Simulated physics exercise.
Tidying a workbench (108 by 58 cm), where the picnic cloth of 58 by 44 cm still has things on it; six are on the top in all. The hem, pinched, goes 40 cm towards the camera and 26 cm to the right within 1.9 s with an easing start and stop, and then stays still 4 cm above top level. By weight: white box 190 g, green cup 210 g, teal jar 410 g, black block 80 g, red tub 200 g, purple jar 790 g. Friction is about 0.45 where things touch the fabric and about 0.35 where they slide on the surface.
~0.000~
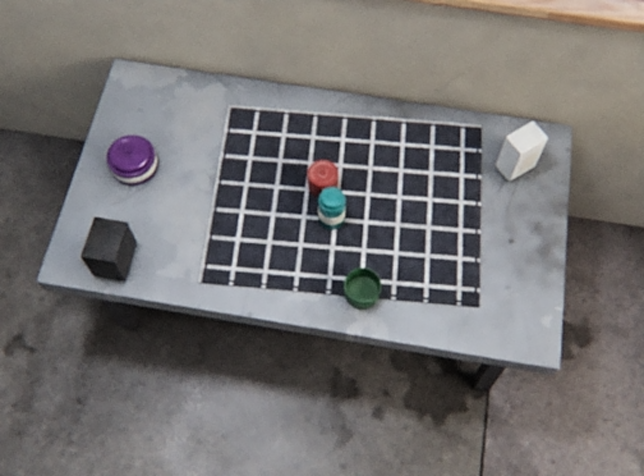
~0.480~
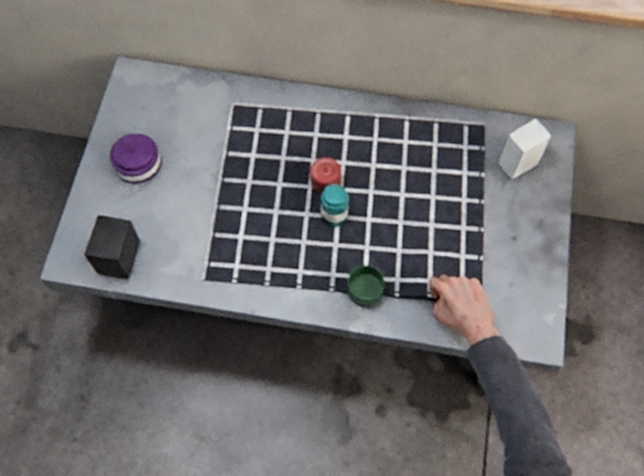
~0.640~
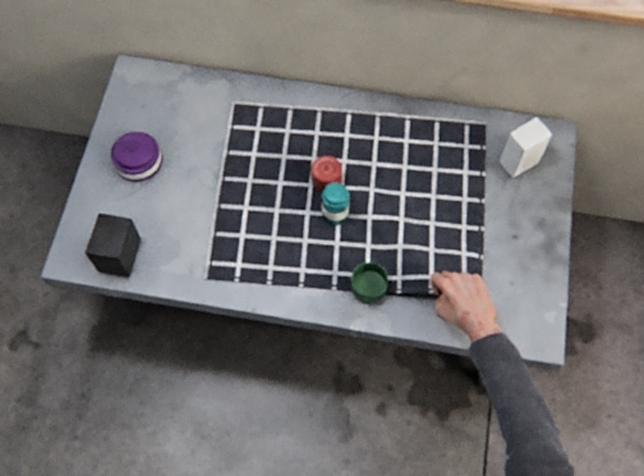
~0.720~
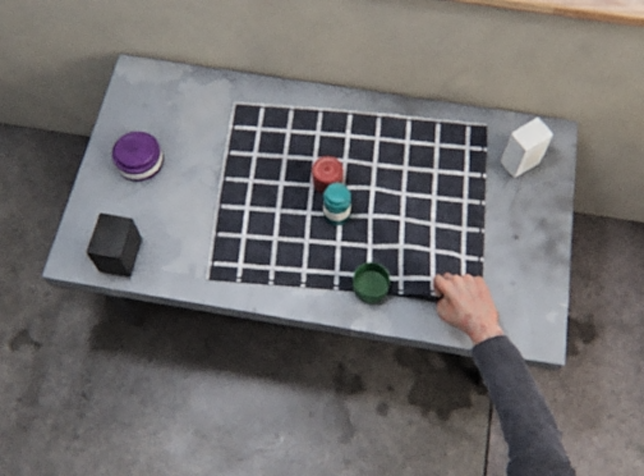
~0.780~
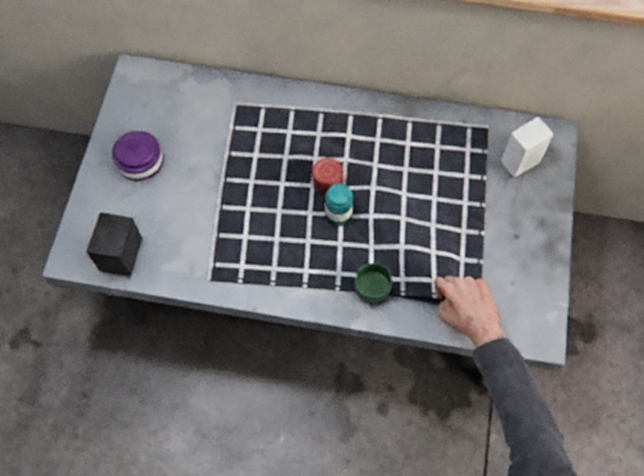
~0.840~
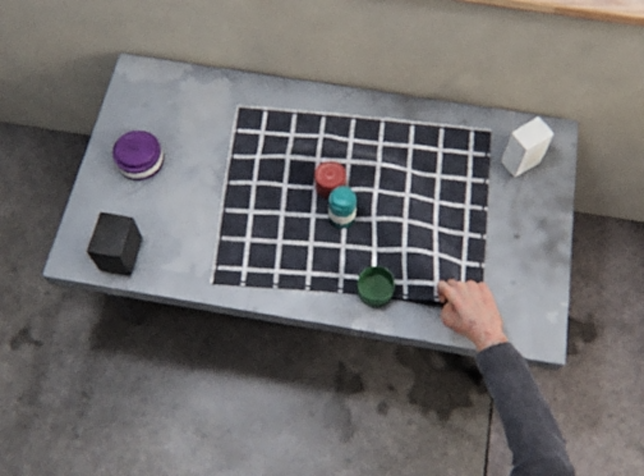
A hand in a grey sleeve reaches in at the lower right of a grey workbench, seen from above at an angle against a pale wall on a concrete floor. A black cloth with a white grid carries a red tub, teal jar and green cup, with a purple jar and black block left and a white box right. After a slight early camera shift, the hand grips the near hem and drags it slightly right and nearer, rippling the cloth and carrying its three items along.
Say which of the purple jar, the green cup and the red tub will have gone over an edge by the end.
By the end, the purple jar has not, the green cup has gone over, the red tub has gone over.
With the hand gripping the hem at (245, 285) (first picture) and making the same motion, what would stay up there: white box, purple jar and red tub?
Result: White box keeps its place; purple jar keeps its place; red tub leaves the top.
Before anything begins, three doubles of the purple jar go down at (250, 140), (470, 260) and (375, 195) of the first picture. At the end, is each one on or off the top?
First leaves the top, second leaves the top, third leaves the top.
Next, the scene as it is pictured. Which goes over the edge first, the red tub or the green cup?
That's the green one.
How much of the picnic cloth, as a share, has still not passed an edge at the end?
Roughly 0% of it.
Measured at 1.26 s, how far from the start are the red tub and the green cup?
The red tub is about 15 cm off and the green cup about 15 cm.
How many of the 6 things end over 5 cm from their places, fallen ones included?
Tally: 3.
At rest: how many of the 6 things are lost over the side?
I make it 3.
At 1.3 s, 95 % of the picnic cloth is still over the top; red tub 14 cm off its start, green cup 13 cm off its start, teal jar 15 cm off its start.
At 1.7 s, 70 % of the picnic cloth is still over the top; red tub 31 cm off its start, green cup over the edge, teal jar 32 cm off its start.
At 2.1 s, 15 % of the picnic cloth is still over the top; red tub over the edge, green cup over the edge, teal jar over the edge.
At 2.5 s, 0 % of the picnic cloth is still over the top; red tub over the edge, green cup over the edge, teal jar over the edge.
At 4.1 s, 0 % of the picnic cloth is still over the top; red tub over the edge, green cup over the edge, purple jar 0 cm off its start at (135, 148), teal jar over the edge.
